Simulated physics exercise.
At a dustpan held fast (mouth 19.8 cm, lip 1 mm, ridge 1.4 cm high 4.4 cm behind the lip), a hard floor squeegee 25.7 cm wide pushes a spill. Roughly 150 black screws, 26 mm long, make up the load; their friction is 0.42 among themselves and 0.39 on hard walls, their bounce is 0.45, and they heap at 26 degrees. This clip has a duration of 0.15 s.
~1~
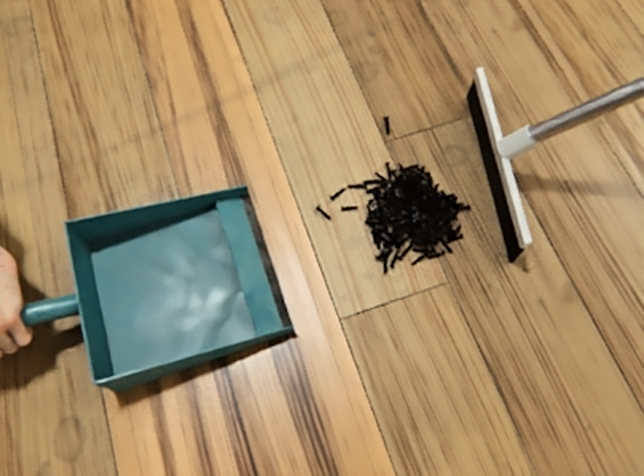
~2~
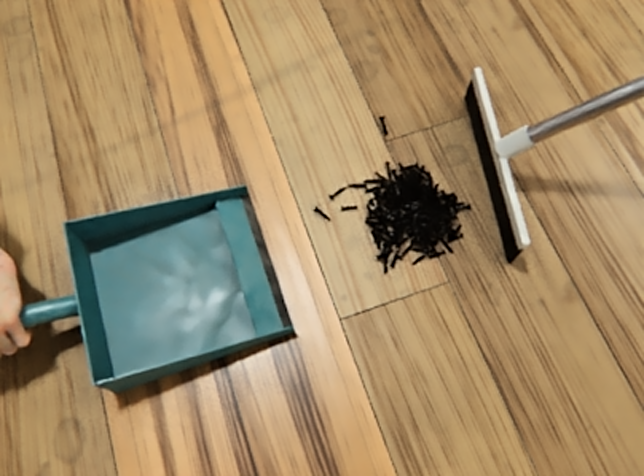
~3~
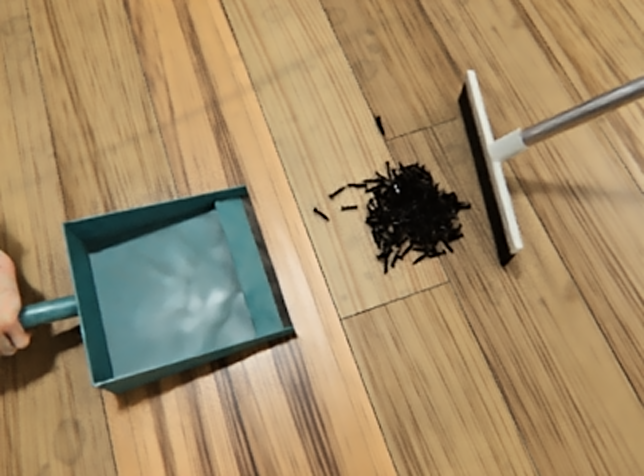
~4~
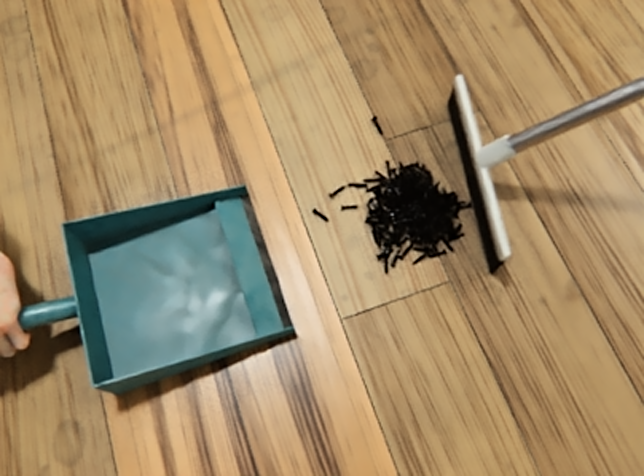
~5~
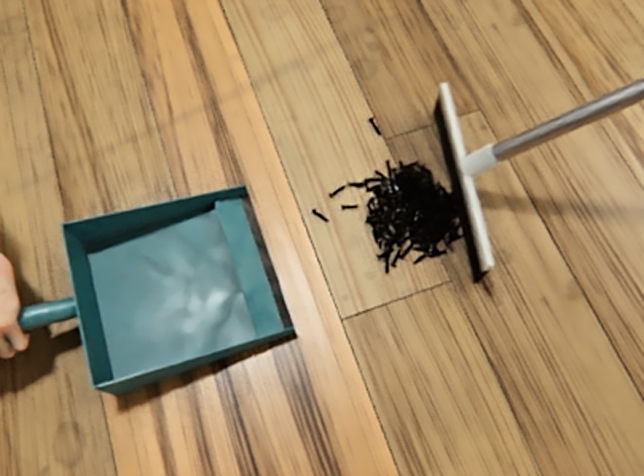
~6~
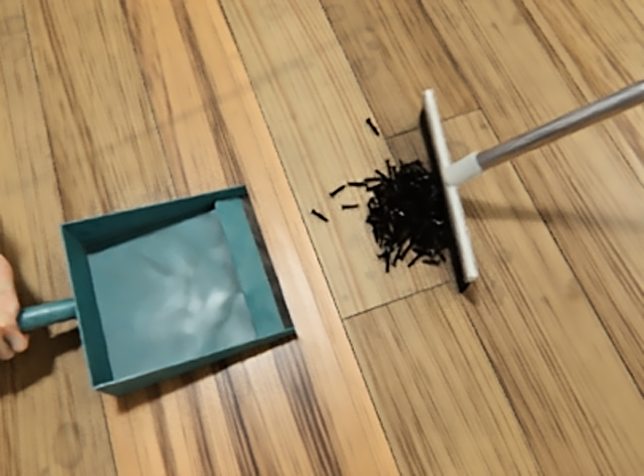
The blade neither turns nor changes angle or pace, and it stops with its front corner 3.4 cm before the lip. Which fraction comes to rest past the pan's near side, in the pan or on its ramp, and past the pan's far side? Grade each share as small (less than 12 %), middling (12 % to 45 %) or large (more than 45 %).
Near side - small, pan - middling, far side - small.
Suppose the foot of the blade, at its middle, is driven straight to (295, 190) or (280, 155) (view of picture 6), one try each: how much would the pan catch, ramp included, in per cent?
About 35 and 20 per cent.
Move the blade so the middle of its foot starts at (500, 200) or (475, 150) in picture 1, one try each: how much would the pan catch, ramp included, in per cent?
The two tries give some 20 % and some 30 %.
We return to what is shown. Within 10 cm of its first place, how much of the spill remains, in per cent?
It comes to near 0 percent.
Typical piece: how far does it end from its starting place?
It works out to roughly 18 cm.
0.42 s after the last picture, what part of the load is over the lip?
By that time, around 25 percent.
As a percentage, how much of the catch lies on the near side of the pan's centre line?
About 70 %.
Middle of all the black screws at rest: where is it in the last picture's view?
When it all comes to rest, the middle is near (281, 254).
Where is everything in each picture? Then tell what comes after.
The first picture shows blade from (525, 244) to (478, 76), moved 0.0 cm, 0 of the pieces shifted so far; middle of the pieces at (409, 212); pan at (172, 291).
The second picture shows blade from (523, 245) to (476, 76), moved 0.4 cm, 1 of the pieces shifted so far; middle of the pieces at (409, 212).
The third picture shows blade from (515, 249) to (469, 78), moved 1.6 cm, 1 of the pieces shifted so far; middle of the pieces at (409, 211).
The fourth picture shows blade from (504, 256) to (458, 83), moved 3.4 cm, 2 of the pieces shifted so far; middle of the pieces at (410, 211).
The fifth picture shows blade from (487, 266) to (443, 91), moved 5.9 cm, 10 of the pieces shifted so far; middle of the pieces at (410, 210).
The sixth picture shows blade from (471, 277) to (427, 98), moved 8.5 cm, 76 of the pieces shifted so far; middle of the pieces at (407, 211); pan at (171, 293).
Then, 0.12 s after the last picture, middle of the blade 14 cm from the lip; 0 % over the lip, far side 0 %, near side 0 %.
Then, 0.20 s after the last picture, middle of the blade 8 cm from the lip; 0 % over the lip, far side 5 %, near side 5 %.
Then, 0.42 s after the last picture, middle of the blade 6 cm from the lip; 25 % over the lip, far side 5 %, near side 5 %.
In the end, near side 5 %, pan 25 %, far side 5 %, in front of the lip or behind the blade 65 %.
